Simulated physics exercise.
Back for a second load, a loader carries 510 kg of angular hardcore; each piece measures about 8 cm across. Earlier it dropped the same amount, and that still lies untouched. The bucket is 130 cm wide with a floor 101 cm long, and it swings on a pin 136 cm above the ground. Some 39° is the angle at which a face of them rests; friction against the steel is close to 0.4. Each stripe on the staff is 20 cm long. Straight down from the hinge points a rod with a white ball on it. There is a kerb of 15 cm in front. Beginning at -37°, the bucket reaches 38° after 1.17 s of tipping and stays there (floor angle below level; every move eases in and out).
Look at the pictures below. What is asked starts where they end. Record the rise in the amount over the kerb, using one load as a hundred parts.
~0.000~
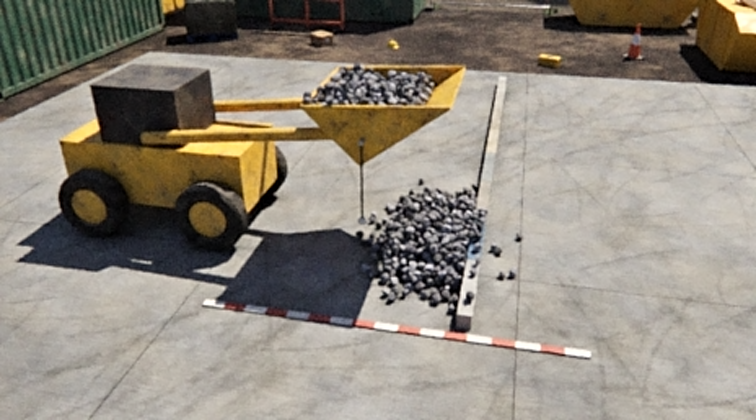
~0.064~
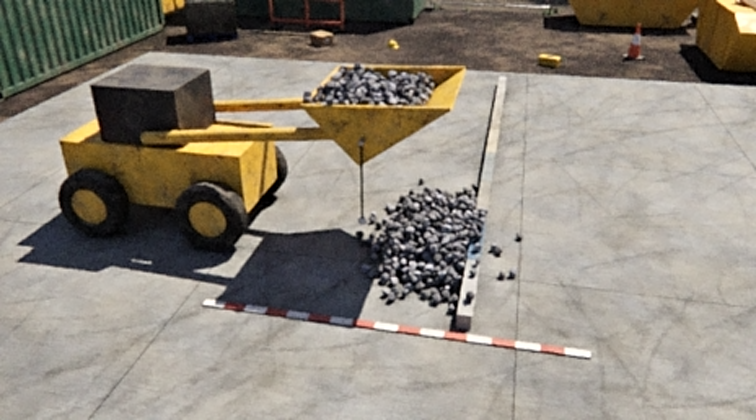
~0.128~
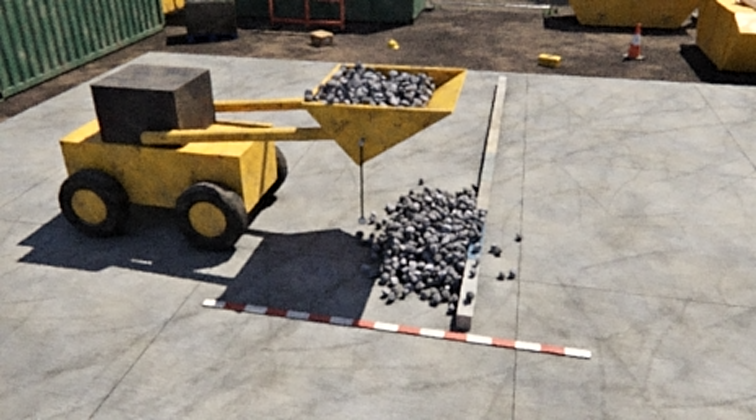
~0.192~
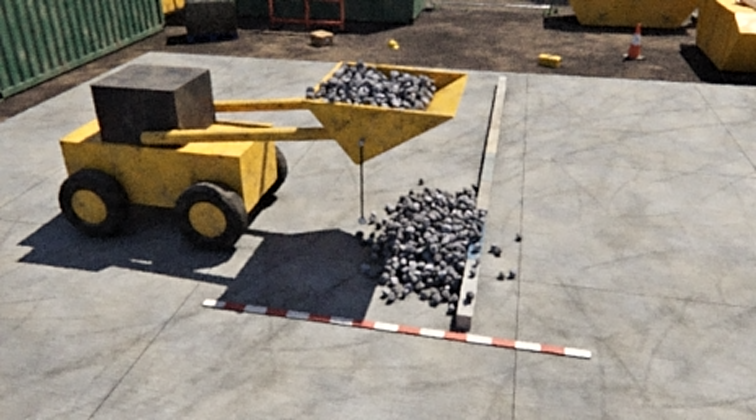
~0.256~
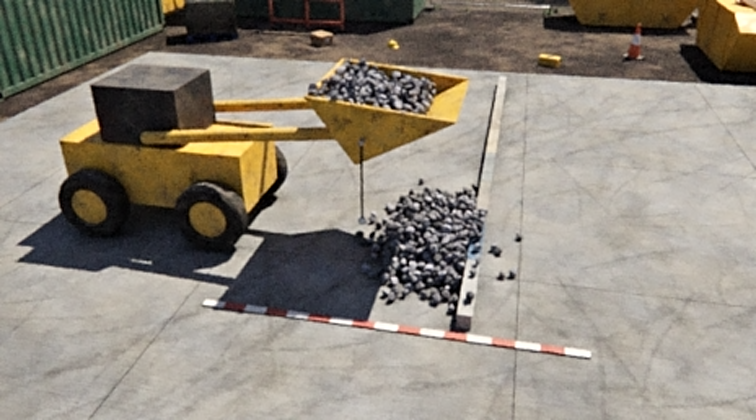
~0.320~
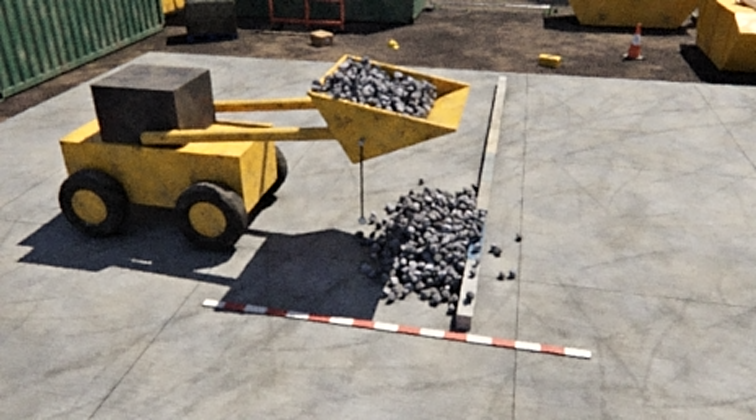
Rise: About 55 parts in every hundred.
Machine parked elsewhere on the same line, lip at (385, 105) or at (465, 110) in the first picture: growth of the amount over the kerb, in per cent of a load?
Around 0 and 70 percent respectively.
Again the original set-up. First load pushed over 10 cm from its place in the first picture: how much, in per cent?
Roughly 5 per cent of them.
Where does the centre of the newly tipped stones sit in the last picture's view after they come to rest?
Their middle rests near (489, 234).
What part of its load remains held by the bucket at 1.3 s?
Reading: Near 75 % of the load.
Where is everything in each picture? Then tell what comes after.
In the first frame, the bucket is at -37°, its lip at (450, 109); the top of the load is at (369, 77). The earlier load is highest near (438, 212), 32 cm above ground level, 99 % on this side of the kerb, 1 % over the kerb.
In the second frame, the bucket is at -36°, its lip at (451, 110); the top of the load is at (369, 77); the stones move at 0.1 m/s on average.
In the third frame, the bucket is at -34°, its lip at (452, 112); the top of the load is at (368, 76); the stones move at 0.2 m/s on average.
In the fourth frame, the bucket is at -32°, its lip at (453, 117); the top of the load is at (350, 72); the stones move at 0.2 m/s on average.
The fifth frame shows lip at (455, 123), floor tilted -28°, highest stones at (349, 69); the stones move at 0.3 m/s on average.
In the sixth frame, the bucket is at -23°, its lip at (456, 130); the top of the load is at (351, 66); the stones move at 0.3 m/s on average.
After 0.9 s the floor is at 26°; in per cent of one load, 100 in the bucket, 100 on this side of the kerb, 1 over the kerb; the foremost stones are at (496, 246).
After 1.3 s the floor is at 38°; in per cent of one load, 77 in the bucket, 122 on this side of the kerb, 1 over the kerb; the foremost stones are at (496, 246).
After 1.6 s the floor is at 38°; in per cent of one load, 28 in the bucket, 158 on this side of the kerb, 14 over the kerb; the foremost stones are at (524, 247).
After 4.4 s the floor is at 38°; in per cent of one load, 0 in the bucket, 145 on this side of the kerb, 56 over the kerb; the foremost stones are at (591, 253). Net gain over the kerb, 55.
